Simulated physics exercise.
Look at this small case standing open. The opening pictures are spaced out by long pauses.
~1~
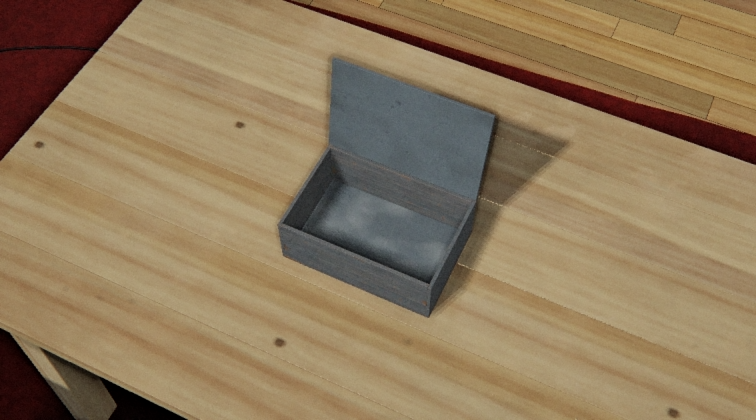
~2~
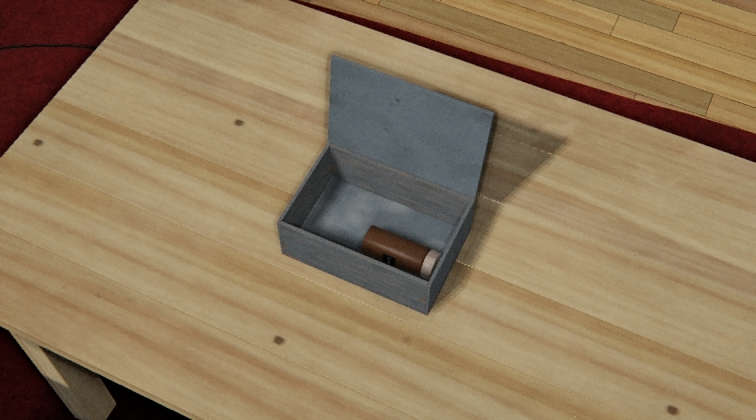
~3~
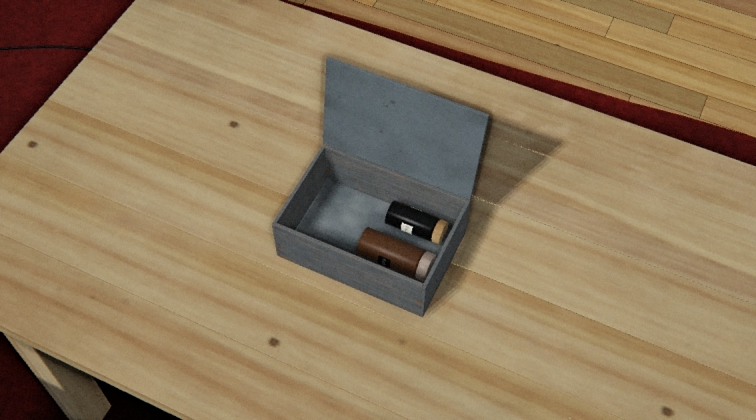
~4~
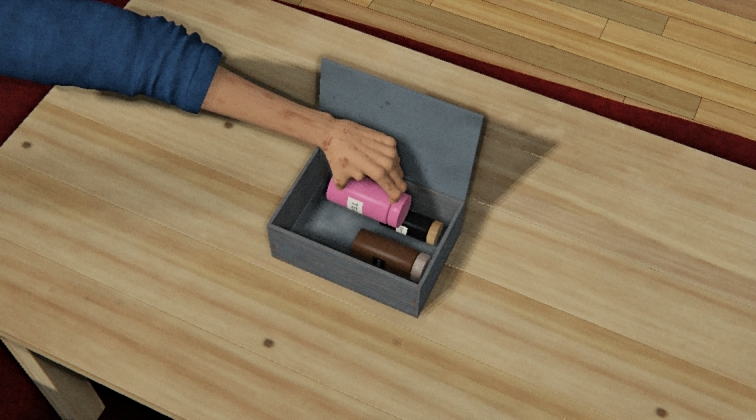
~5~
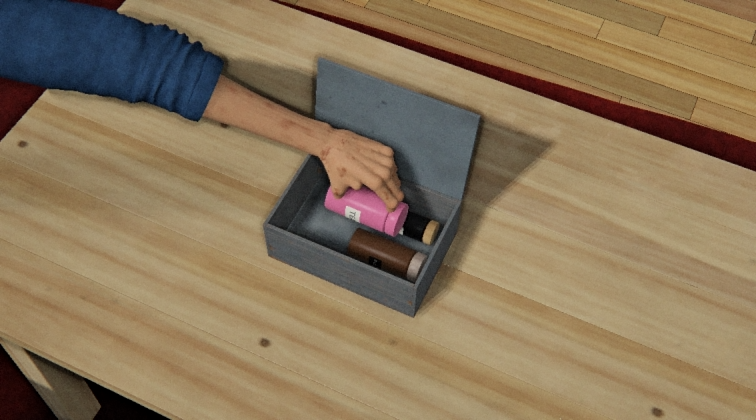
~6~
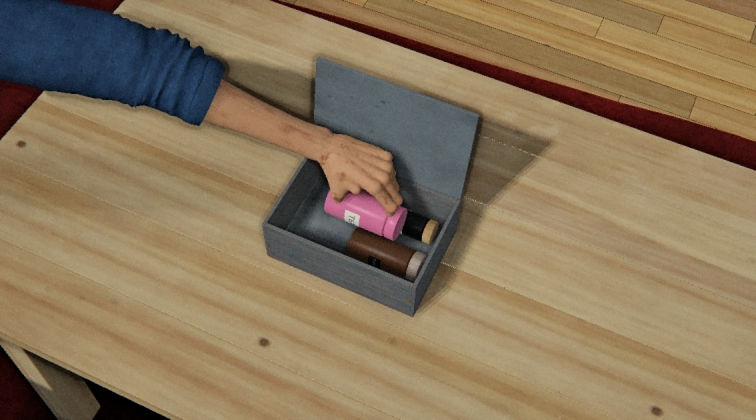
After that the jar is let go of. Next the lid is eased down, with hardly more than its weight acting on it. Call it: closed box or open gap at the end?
Closed box.
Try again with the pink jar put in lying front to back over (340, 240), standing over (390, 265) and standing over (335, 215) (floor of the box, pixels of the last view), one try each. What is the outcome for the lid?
In order: The lid fits down, then gets blocked, then gets blocked.
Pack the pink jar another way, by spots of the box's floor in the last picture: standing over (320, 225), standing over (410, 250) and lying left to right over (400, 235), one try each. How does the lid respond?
In order: Lid stays open, lid stays open, lid shuts.
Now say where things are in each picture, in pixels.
In the first frame, the last thing is not in view yet.
In the second frame, the last thing is not in view yet.
In the third frame, the last thing is not in view yet; black shaker (417, 223).
The fourth frame shows coming down; pink jar (369, 198); black shaker (411, 224).
The fifth frame shows coming down; pink jar (367, 206).
The sixth frame shows in place under the hand; pink jar (366, 210).
Then, 0.70 s on from there, pink jar shifted about its own width near (358, 232); brown shaker shifted about its own width.
Then, 1.60 s on from there, lid 58° above the rim; pink jar shifted about its own width near (358, 232); brown shaker shifted about its own width.
Then, 2.10 s on from there, lid 16° above the rim; pink jar shifted about its own width near (358, 232); brown shaker shifted about its own width.
In the end, lid shut; moved from the start, pink jar and brown shaker; black shaker unmoved. At the end, from the last picture's camera, pink jar near (358, 232).
